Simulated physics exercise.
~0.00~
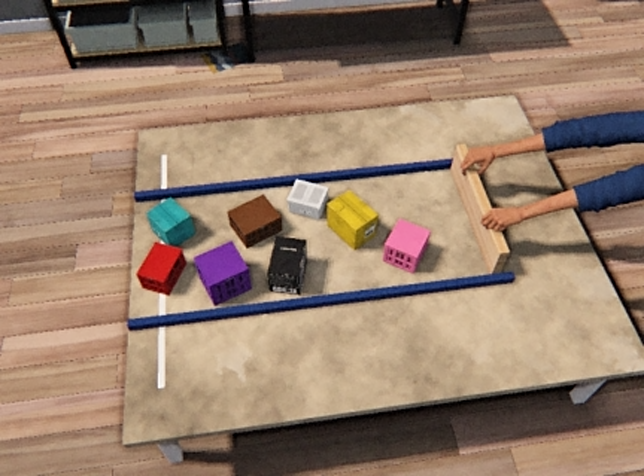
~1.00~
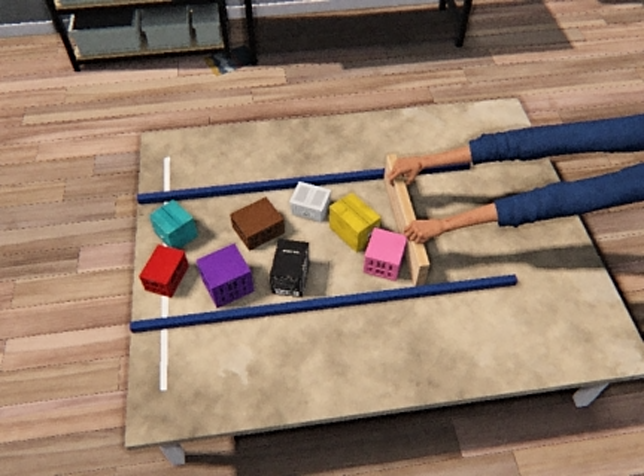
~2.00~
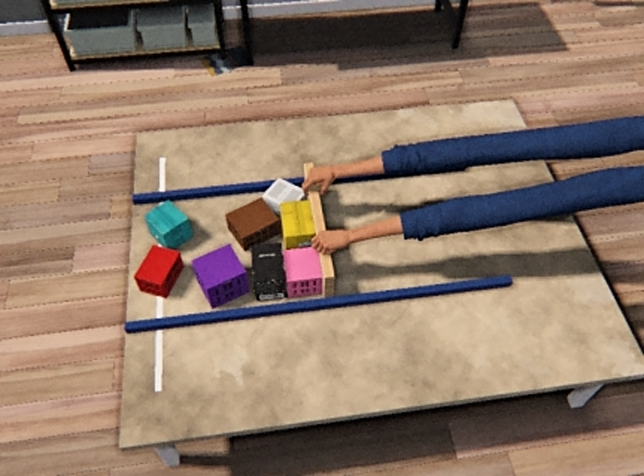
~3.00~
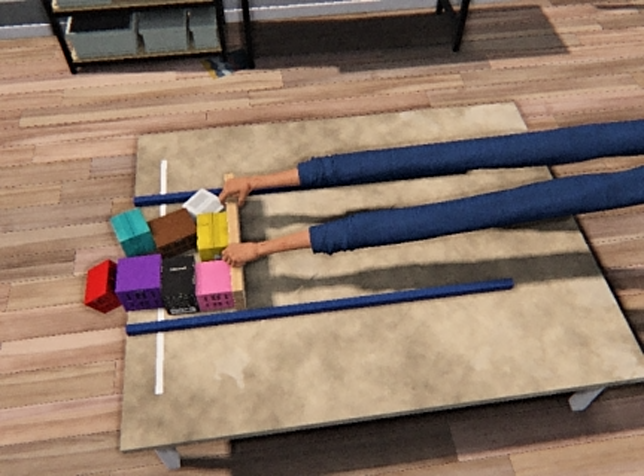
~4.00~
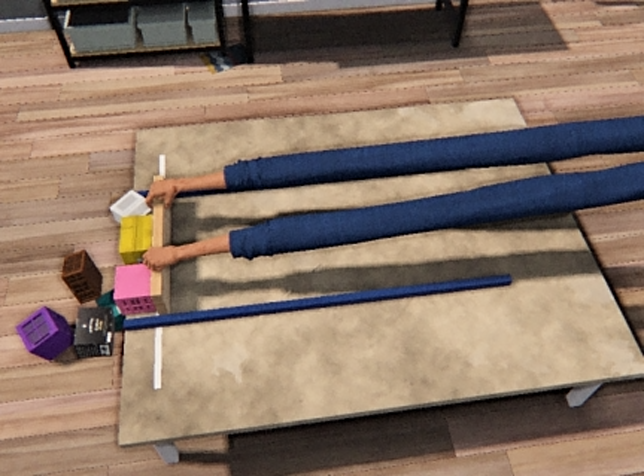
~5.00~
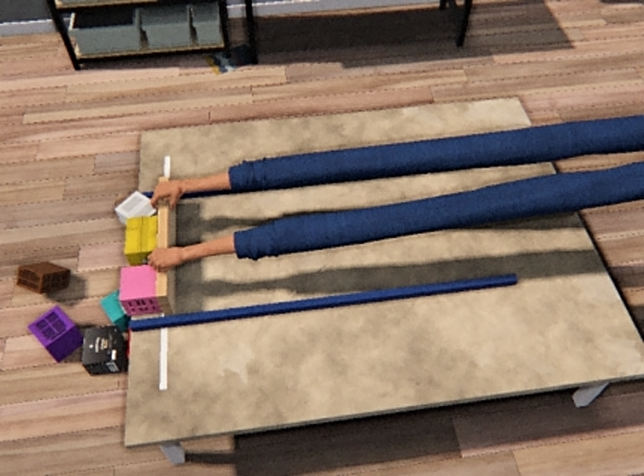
Two hands pushed a wooden plank leftward across a table, gathering scattered colorful boxes until the red one tipped off the edge, then the purple, black, brown and turquoise ones fell too, while the white, yellow and pink ones stayed against the plank.
